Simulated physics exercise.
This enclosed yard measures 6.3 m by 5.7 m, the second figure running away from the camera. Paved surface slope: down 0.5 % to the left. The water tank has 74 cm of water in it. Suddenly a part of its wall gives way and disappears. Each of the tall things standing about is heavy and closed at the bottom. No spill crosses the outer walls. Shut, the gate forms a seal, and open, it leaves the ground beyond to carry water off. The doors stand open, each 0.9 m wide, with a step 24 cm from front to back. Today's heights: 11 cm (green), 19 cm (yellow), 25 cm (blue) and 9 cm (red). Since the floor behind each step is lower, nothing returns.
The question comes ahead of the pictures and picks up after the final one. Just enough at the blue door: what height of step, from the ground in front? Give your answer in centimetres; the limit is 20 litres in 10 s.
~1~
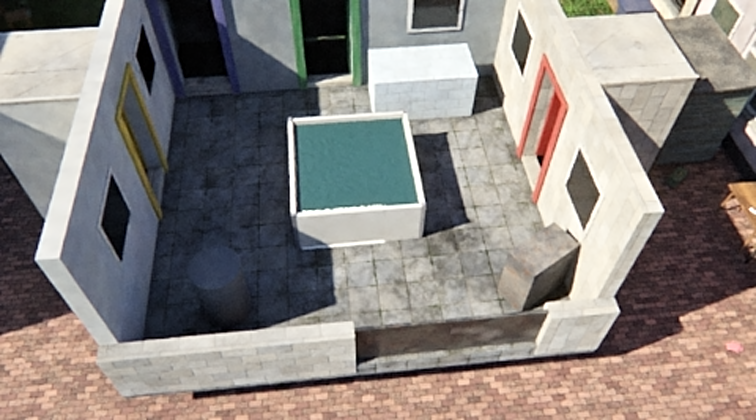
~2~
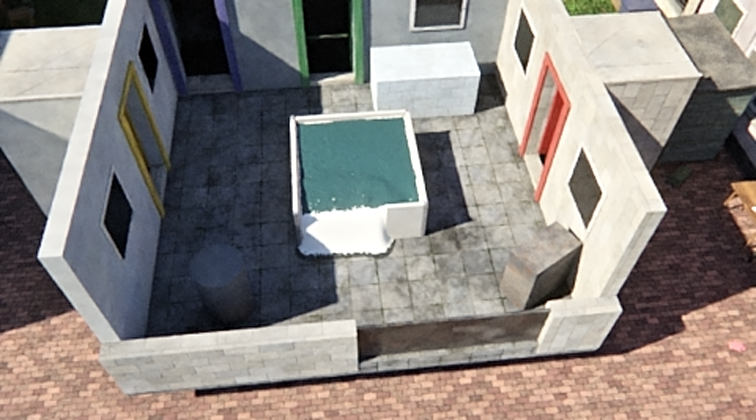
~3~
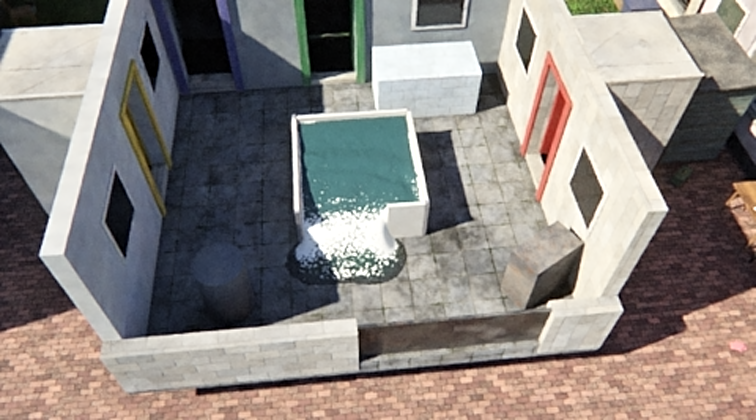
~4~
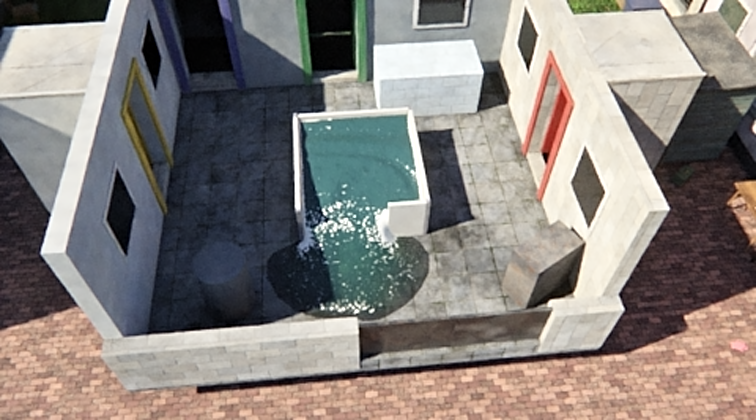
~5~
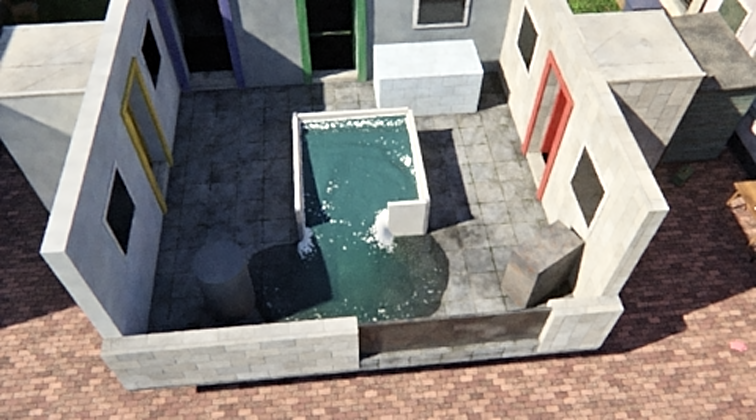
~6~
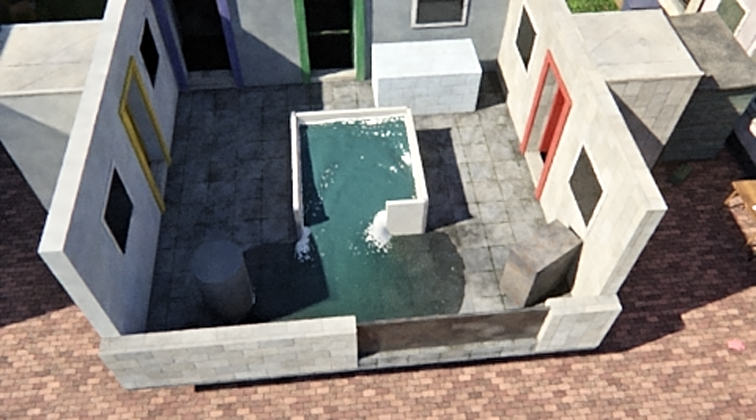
Some 14 cm.
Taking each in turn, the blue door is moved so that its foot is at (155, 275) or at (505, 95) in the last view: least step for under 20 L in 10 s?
Roughly 9.0 and 11.5 cm.
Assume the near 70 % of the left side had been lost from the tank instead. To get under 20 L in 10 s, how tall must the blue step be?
In that case about 20 cm.
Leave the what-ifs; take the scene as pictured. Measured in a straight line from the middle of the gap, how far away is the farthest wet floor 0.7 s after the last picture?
Distance from gap: Approx. 3.4 m.
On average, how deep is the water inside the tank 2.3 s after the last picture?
Mean depth: Approx. 25 cm.
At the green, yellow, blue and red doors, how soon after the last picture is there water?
Arrival times - green: 4.0 s; yellow: 1.8 s; blue: 3.0 s; red: 2.2 s.
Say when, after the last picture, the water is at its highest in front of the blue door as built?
About 4.0 seconds.
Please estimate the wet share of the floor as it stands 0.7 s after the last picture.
Approximately 25 % of the floor.
Then, 0.7 s after the last picture water covers 25 % of the floor, deepest (48 cm) near (335, 334); it has not reached the blue door.
Then, 2.3 s after the last picture water covers 50 % of the floor, deepest (42 cm) near (571, 324); it has not reached the blue door.
Then, 9.3 s after the last picture water covers 100 % of the floor, deepest (16 cm) near (175, 202); 13 cm at the blue door, 0 litres in over its 25 cm step.
At the blue door as built, the water peaked near 20 cm, 3.9 s after the last picture.
With a step of 11.5 cm, 52 litres would have come in within the 10 s; with 16 cm, 5 litres. So under 20 litres takes about 14 cm.
